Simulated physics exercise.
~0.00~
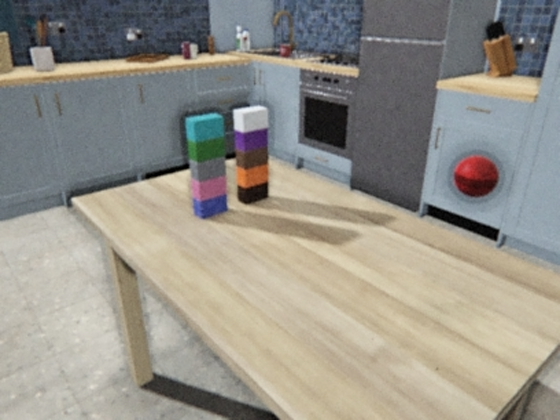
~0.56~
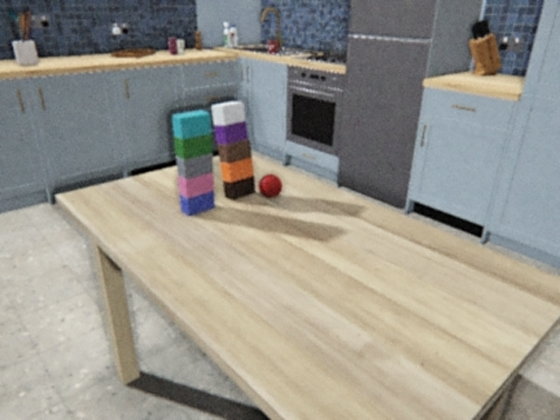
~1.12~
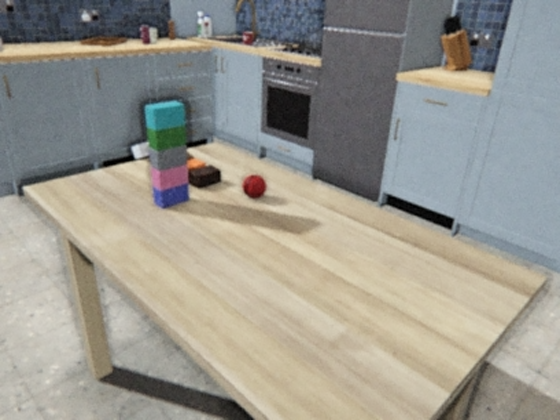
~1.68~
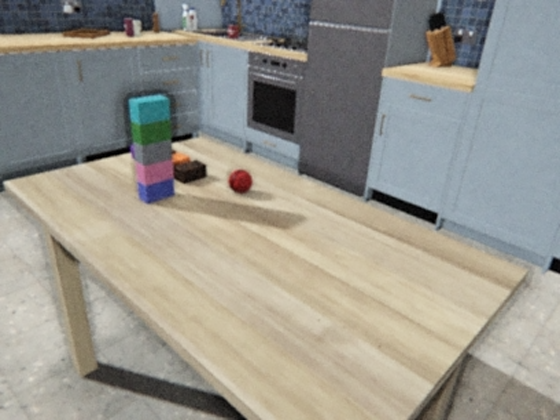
In this clip, a red ball flies in toward two stacks of coloured blocks on a wooden table, and the stack topped with white leans and topples leftward behind the turquoise-topped stack, which stays standing as the ball rests on the table nearby.
